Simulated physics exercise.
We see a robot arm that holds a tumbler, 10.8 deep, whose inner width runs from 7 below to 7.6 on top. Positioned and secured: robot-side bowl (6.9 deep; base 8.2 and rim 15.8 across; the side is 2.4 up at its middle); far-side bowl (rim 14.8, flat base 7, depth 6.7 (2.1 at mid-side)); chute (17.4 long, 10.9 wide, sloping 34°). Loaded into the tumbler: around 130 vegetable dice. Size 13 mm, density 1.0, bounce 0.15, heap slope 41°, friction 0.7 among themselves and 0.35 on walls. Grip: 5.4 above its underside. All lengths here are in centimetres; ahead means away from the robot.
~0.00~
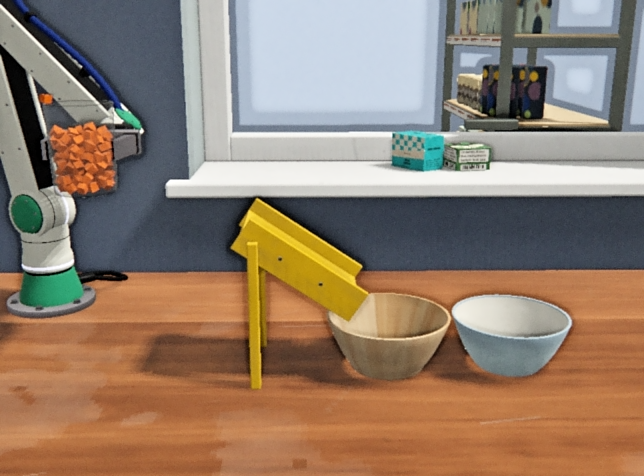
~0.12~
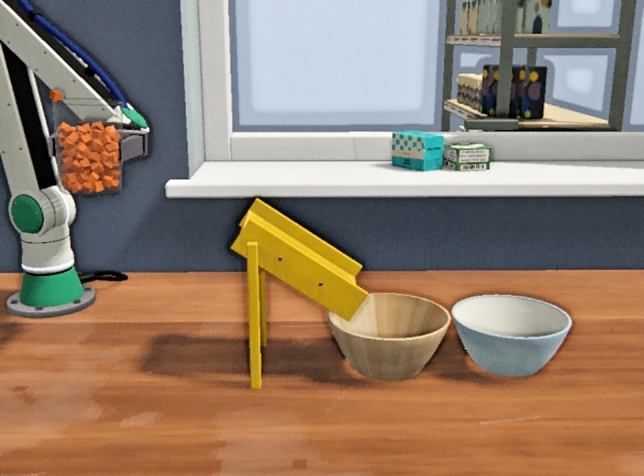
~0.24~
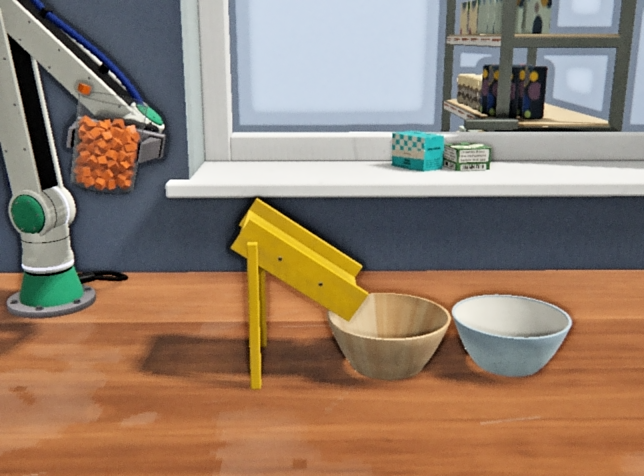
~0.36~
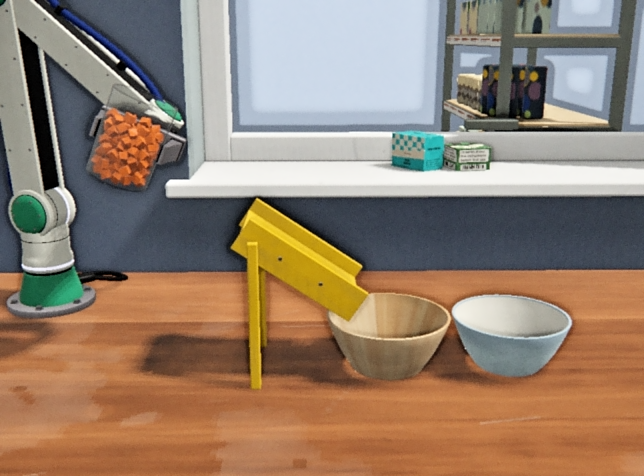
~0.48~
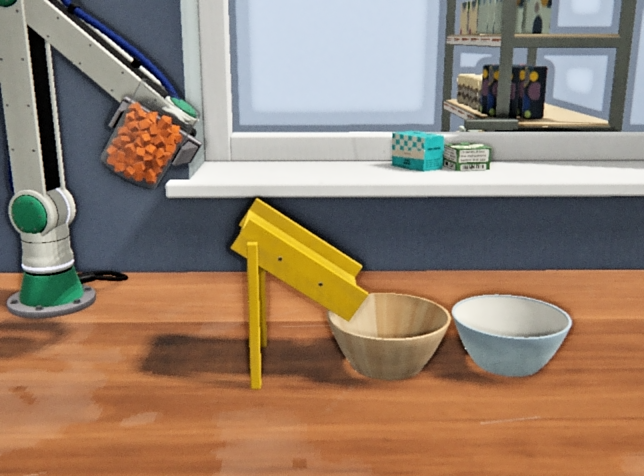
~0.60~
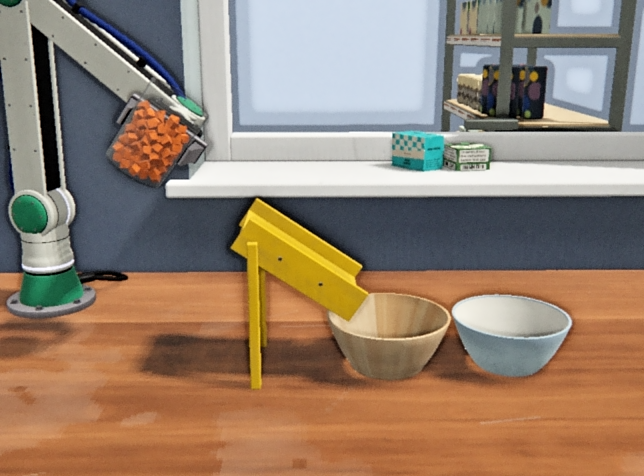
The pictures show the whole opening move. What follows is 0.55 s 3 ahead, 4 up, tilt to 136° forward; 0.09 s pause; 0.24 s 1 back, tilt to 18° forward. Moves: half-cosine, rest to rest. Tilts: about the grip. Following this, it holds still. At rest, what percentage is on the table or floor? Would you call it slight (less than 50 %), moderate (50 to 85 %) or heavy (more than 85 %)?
I would call it moderate.
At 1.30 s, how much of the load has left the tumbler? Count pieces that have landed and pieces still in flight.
About 100 per cent.
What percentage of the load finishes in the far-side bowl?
0 per cent, more or less.
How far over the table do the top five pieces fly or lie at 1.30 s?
About 26 cm.
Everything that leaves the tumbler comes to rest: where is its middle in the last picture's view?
Centre estimate: Around (248, 360).
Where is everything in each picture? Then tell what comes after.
The first frame shows the tumbler middle at (83, 149), level; upper third of the load around (81, 141), from x 45 to 110, top at y 100; 129 in the tumbler.
The second frame shows the tumbler middle at (90, 148), tilted 3° forward; upper third of the load around (88, 140), from x 55 to 115, top at y 95.
The third frame shows the tumbler middle at (108, 144), tilted 12° forward; upper third of the load around (106, 136), from x 80 to 135, top at y 90.
The fourth frame shows the tumbler middle at (131, 140), tilted 24° forward; upper third of the load around (128, 132), from x 100 to 160, top at y 115.
The fifth frame shows the tumbler middle at (149, 136), tilted 33° forward; upper third of the load around (143, 128), from x 115 to 175, top at y 110.
The sixth frame shows the tumbler middle at (156, 135), tilted 36° forward; upper third of the load around (150, 126), from x 120 to 185, top at y 105; 129 in the tumbler.
After 0.95 s, tilted 107° forward, highest piece 38 above the table; 129 in the tumbler.
After 1.30 s, tilted 116° forward, highest piece 28 above the table; 31 on the table or floor, 3 in the robot-side bowl, 95 on the chute or in flight.
After 1.68 s, tilted 18° forward, highest piece 8 above the table; 96 on the table or floor, 33 in the robot-side bowl.
After 2.73 s, tilted 18° forward, highest piece 3 above the table; 96 on the table or floor, 33 in the robot-side bowl.
In the end, 96 on the table or floor, 33 in the robot-side bowl. That is 74 % on the table or floor.
